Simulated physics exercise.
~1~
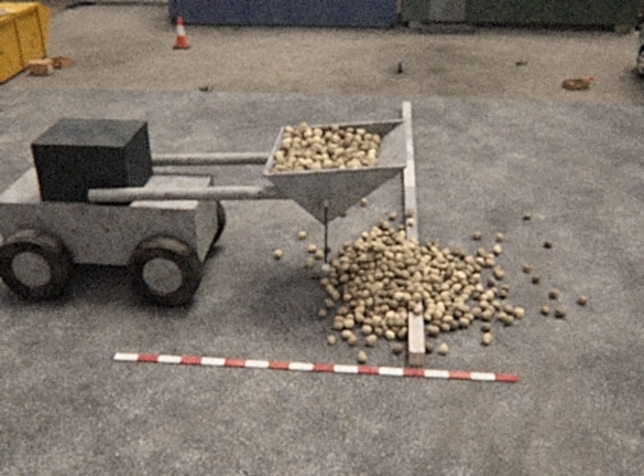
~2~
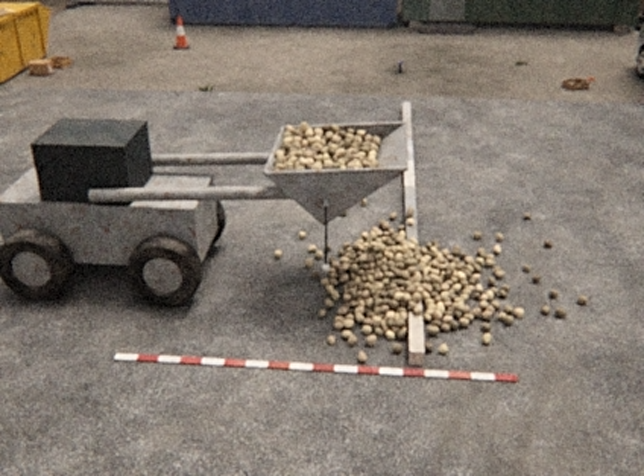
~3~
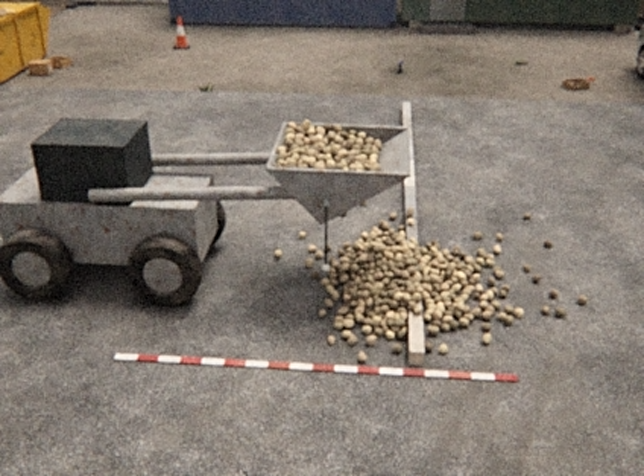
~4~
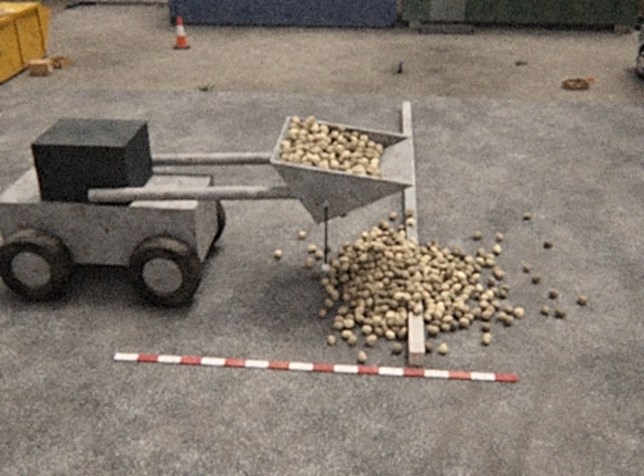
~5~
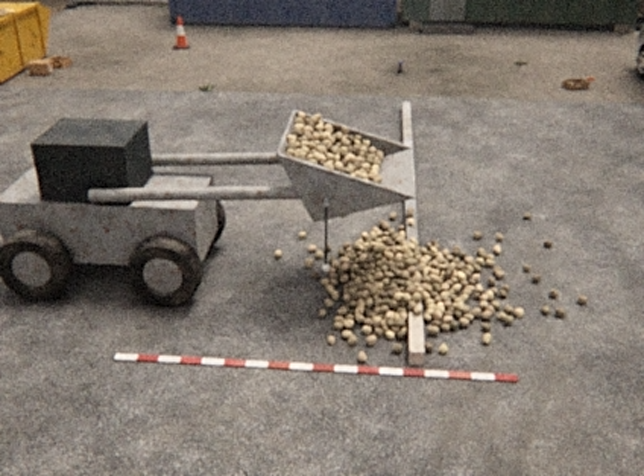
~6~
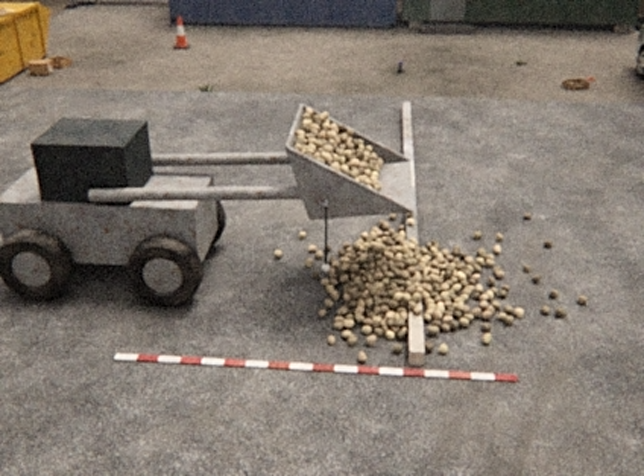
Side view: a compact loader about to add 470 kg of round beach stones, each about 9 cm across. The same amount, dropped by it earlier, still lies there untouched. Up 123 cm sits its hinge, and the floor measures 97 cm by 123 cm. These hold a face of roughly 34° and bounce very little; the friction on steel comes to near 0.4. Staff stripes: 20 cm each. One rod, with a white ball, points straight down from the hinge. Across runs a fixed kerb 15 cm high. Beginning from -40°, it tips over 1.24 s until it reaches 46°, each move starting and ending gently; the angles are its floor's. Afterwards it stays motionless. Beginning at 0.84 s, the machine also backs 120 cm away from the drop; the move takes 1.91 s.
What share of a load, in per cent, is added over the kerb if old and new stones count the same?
I would say 26 percent.
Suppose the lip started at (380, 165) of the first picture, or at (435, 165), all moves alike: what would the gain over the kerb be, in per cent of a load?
About 10 per cent from the first spot and 55 per cent from the second.
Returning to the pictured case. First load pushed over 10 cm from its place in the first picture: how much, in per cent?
Around 20 in a hundred.
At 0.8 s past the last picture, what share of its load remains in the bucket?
Held: Around 20 % of the load.
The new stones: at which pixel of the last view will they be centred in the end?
Around (381, 273).
Then, 0.4 s after the last picture the floor is at 33°; in per cent of one load, 100 in the bucket, 72 on this side of the kerb, 28 over the kerb; the foremost stones are at (547, 275).
Then, 0.8 s after the last picture the floor is at 46°; in per cent of one load, 22 in the bucket, 144 on this side of the kerb, 35 over the kerb; the foremost stones are at (547, 275).
Then, 2.7 s after the last picture the floor is at 46°; in per cent of one load, 0 in the bucket, 146 on this side of the kerb, 54 over the kerb; the foremost stones are at (555, 265).
Then, 5.5 s after the last picture the floor is at 46°; in per cent of one load, 0 in the bucket, 146 on this side of the kerb, 54 over the kerb; the foremost stones are at (555, 265). Net gain over the kerb, 26.
